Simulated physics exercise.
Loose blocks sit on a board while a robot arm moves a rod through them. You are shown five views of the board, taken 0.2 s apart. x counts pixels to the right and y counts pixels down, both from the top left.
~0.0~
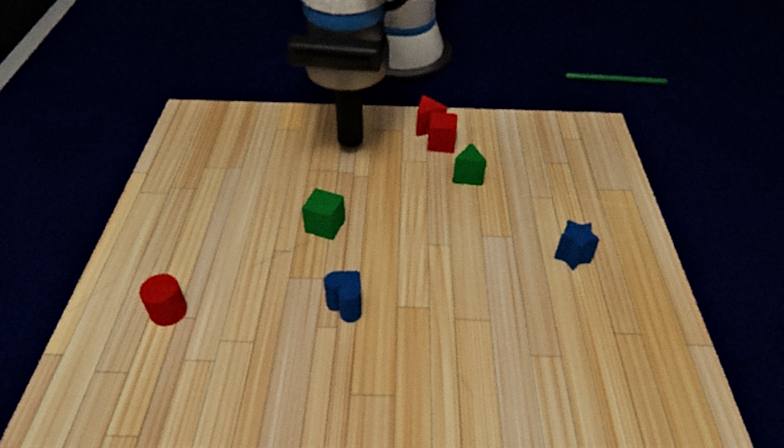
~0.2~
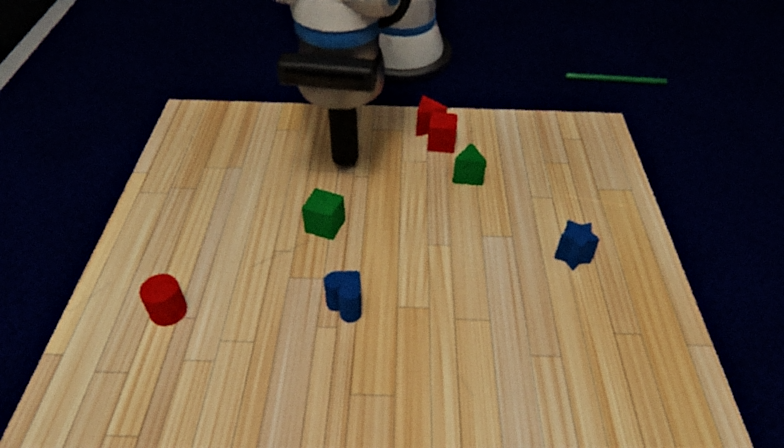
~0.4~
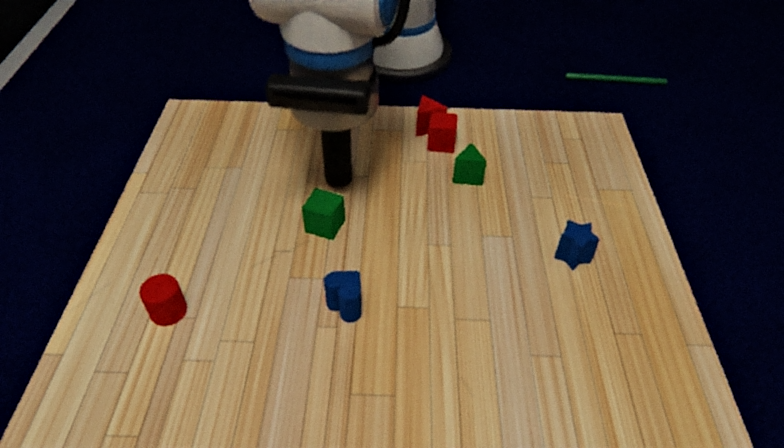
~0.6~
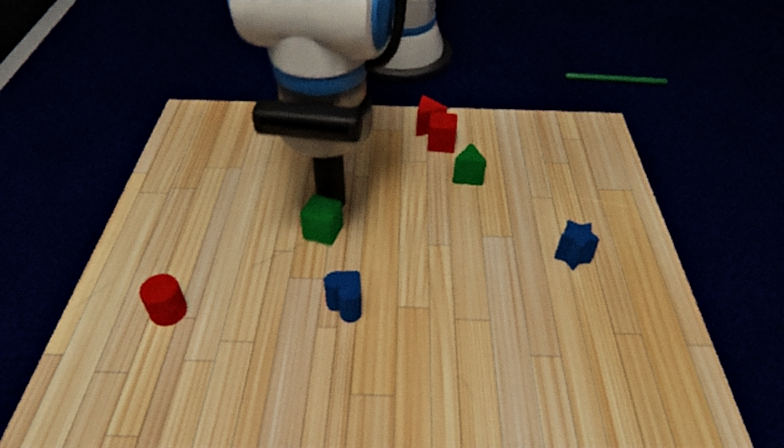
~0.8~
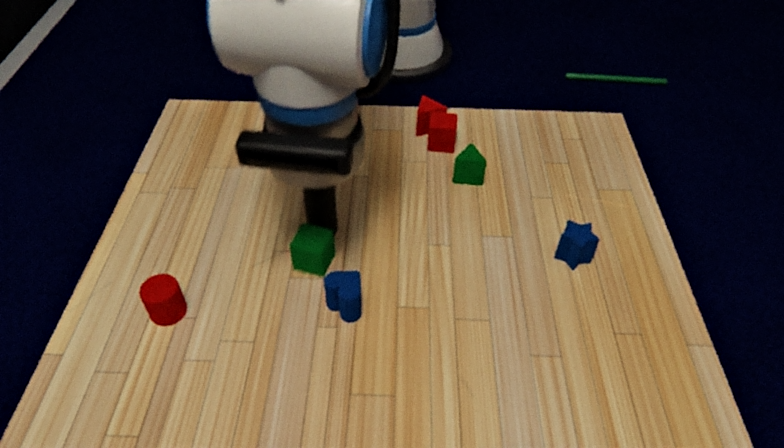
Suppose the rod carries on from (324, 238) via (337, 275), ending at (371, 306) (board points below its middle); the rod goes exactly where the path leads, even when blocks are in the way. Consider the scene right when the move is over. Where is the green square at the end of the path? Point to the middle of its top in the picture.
The middle of its upper face should be somewhere near (305, 265).
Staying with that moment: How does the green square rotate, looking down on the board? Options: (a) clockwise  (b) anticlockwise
My pick is a.
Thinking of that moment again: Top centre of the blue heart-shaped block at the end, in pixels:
In the picture, it is at (353, 306).
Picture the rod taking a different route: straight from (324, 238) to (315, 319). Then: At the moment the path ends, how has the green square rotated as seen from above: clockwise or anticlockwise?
I'd predict that, seen from above, the green square rotates clockwise.
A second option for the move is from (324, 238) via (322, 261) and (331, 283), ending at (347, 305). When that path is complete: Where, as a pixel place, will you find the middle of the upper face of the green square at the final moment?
The middle of its upper face should be somewhere near (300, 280).
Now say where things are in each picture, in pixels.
Rod tip (351, 140); block tops, green square (323, 201); blue heart-shaped block (345, 282), in the first frame.
Rod (345, 158); blocks unchanged, in the second frame.
Rod (339, 178); blocks unchanged, in the third frame.
Rod (332, 202); green square (321, 207), in the fourth frame.
Rod (323, 230); green square (312, 237); blue heart-shaped block (345, 282), in the fifth frame.
On the path given first. Halfway along, rod (337, 267); green square (305, 264), turned 35° clockwise.
At the end, rod (371, 298); green square (305, 265), turned 35° clockwise; blue heart-shaped block (353, 306), turned 30° clockwise.
